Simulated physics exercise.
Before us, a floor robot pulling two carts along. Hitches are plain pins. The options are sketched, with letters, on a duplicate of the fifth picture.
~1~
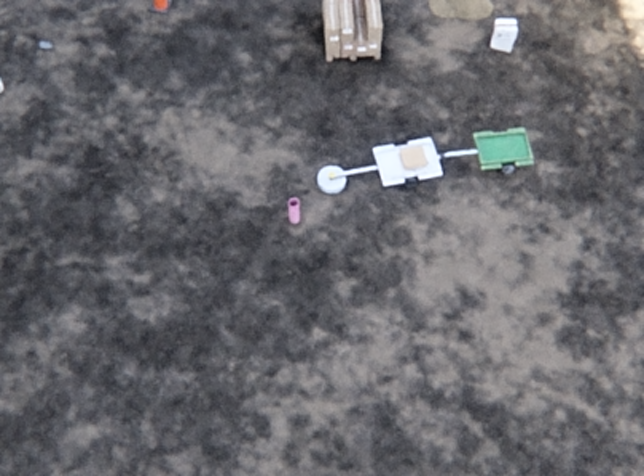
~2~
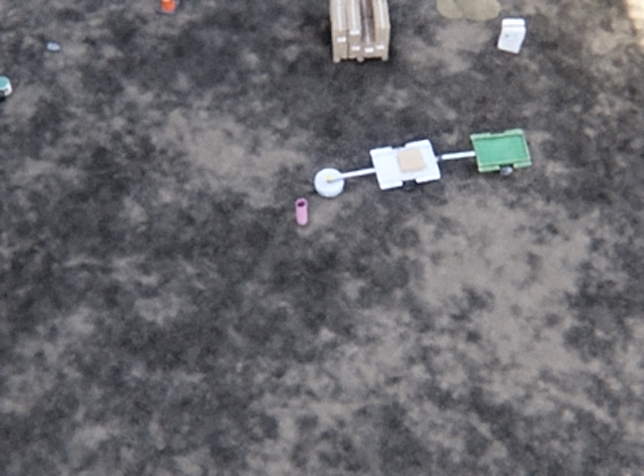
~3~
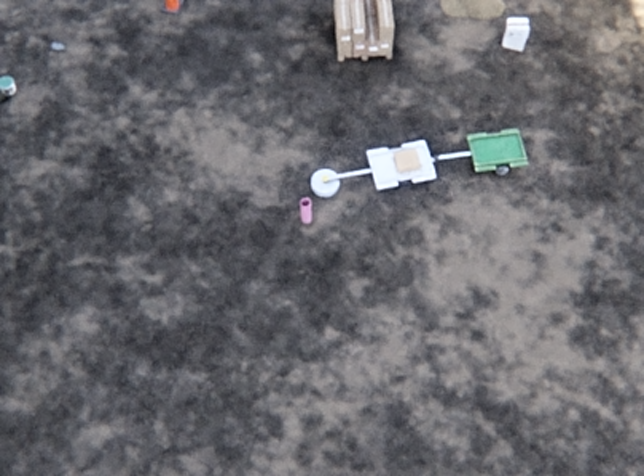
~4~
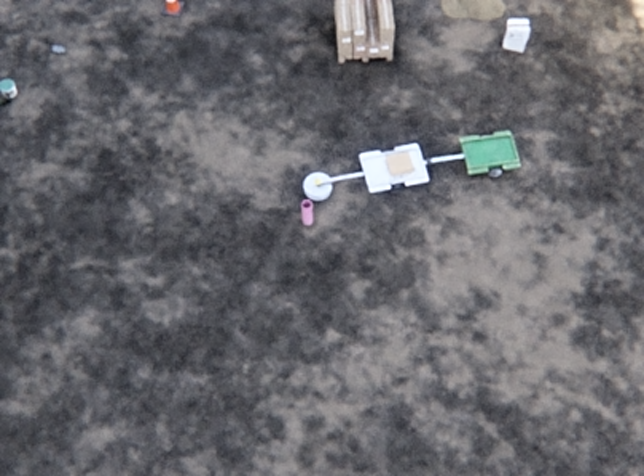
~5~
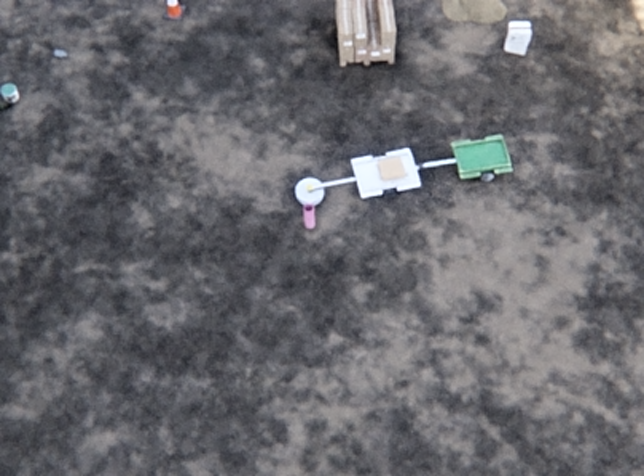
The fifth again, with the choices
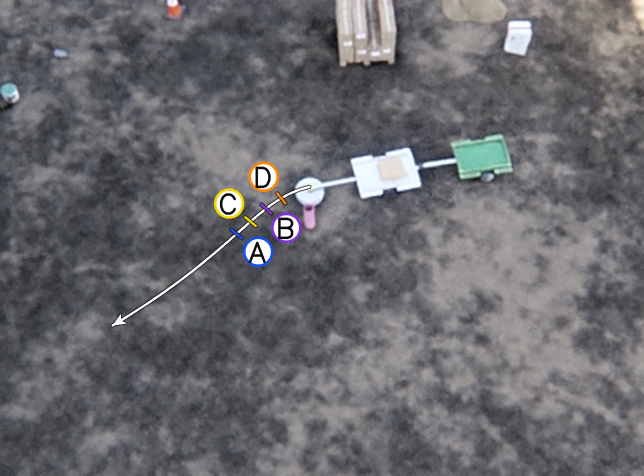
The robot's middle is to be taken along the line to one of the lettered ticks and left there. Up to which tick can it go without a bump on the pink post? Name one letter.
Up to mark B.
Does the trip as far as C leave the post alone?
For that mark, no.
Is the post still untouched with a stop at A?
No.
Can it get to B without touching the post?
For that mark, yes.
On the copy, A at (237, 234); B at (266, 209); C at (251, 222); D at (281, 198); the route from (310, 187) via (215, 253) to (112, 326).
On B. First, robot (294, 196), last cart (465, 158).
Then, robot (279, 204), last cart (449, 161).
Finally, robot (266, 213), last cart (434, 163); nothing has been touched.
By contrast, A is too far, the post has been hit; C is too far, the post has been hit; D is safe but short.
